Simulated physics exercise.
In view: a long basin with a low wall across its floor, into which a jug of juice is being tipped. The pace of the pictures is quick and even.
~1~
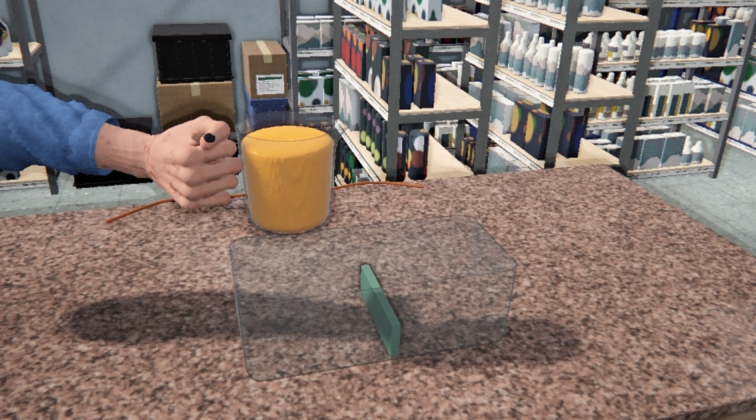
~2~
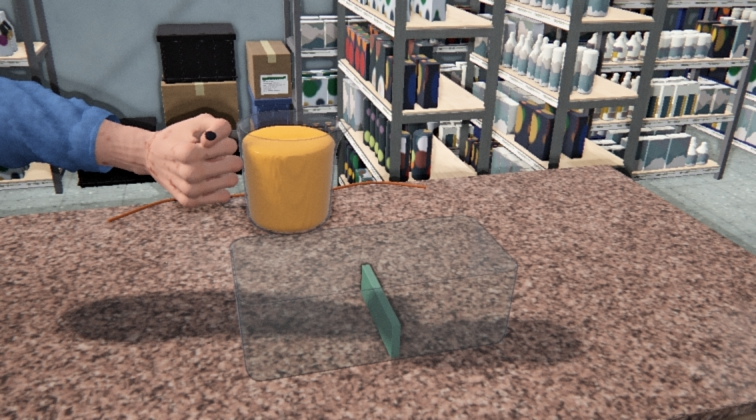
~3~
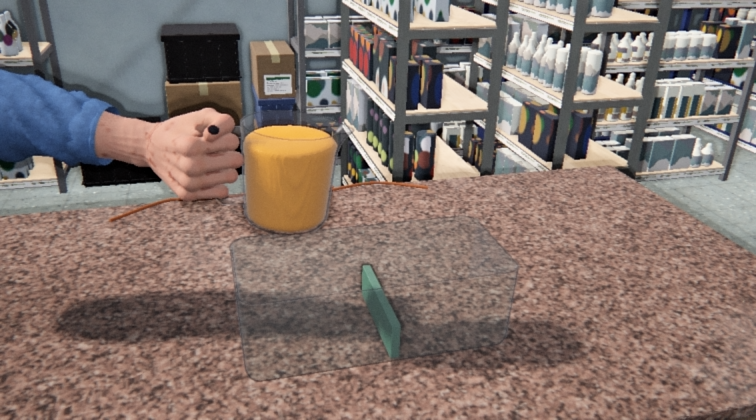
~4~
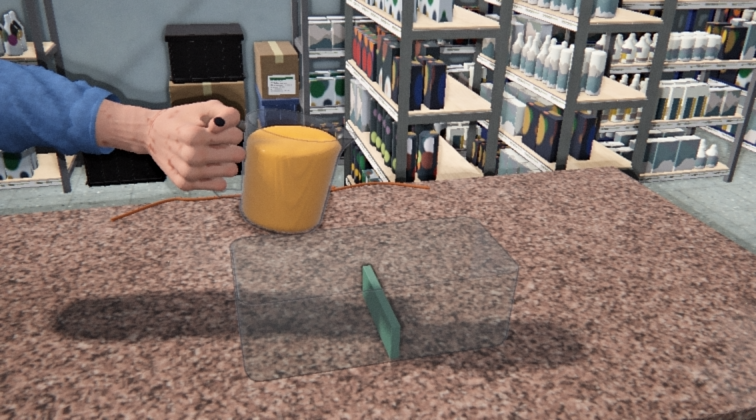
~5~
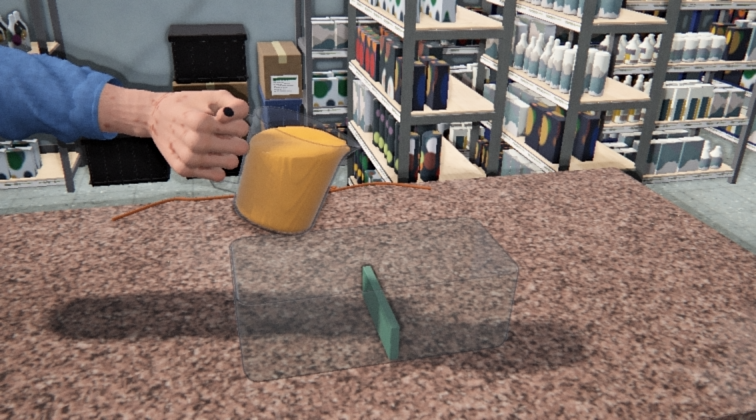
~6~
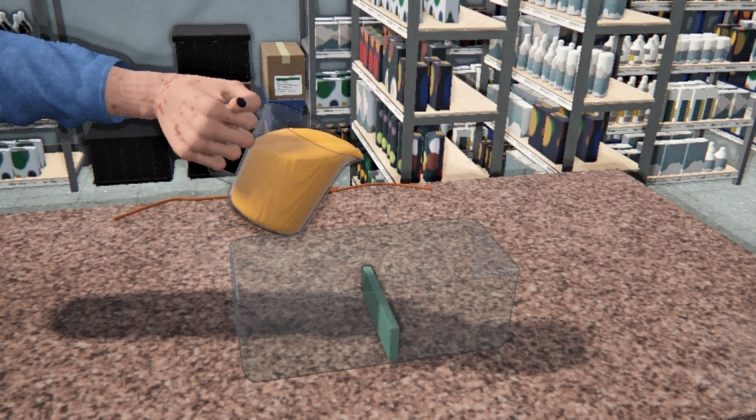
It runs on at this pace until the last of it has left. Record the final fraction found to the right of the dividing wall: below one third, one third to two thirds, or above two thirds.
Seems the share right of the wall goes past two thirds.
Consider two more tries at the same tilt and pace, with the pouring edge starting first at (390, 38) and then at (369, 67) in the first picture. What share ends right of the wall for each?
The first gives 85 %, the second 95 %.
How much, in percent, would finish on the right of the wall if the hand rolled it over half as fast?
About 80 in a hundred.
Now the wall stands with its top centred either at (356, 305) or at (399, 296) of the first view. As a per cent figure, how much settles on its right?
Note - case one near 95 %, case two near 35 %.
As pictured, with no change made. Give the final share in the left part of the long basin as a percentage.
Close to 20 per cent.
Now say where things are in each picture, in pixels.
In the first picture, it leans 0°; its right rim is at (349, 123); the juice meets the walls at (241, 142) and (333, 136); the long basin's rim runs from (234, 272) to (494, 241); the wall's top is at (379, 294).
In the second picture, it leans 1°; its right rim is at (351, 124); the juice meets the walls at (242, 141) and (333, 136).
In the third picture, it leans 5°; its right rim is at (354, 128); the juice meets the walls at (244, 139) and (336, 137).
In the fourth picture, it leans 11°; its right rim is at (358, 135); the juice meets the walls at (247, 140) and (340, 139).
In the fifth picture, it leans 19°; its right rim is at (361, 145); the juice meets the walls at (250, 143) and (348, 142).
In the sixth picture, it leans 29°; its right rim is at (364, 156); the juice meets the walls at (246, 154) and (359, 150); 1 per cent is over the edge.
A moment on, the jug is tipped on its side and 62 per cent is still to pour, 0 is left of the wall and 17 right of it.
Next, the jug is tipped on its side and 21 per cent is still to pour, 6 is left of the wall and 59 right of it.
Then the jug is tipped on its side and 6 per cent is still to pour, 11 is left of the wall and 79 right of it.
Later the jug is tipped on its side and 1 per cent is still to pour, 17 is left of the wall and 80 right of it.
At rest 19 per cent lies left of the wall, 80 right of it and 1 outside.
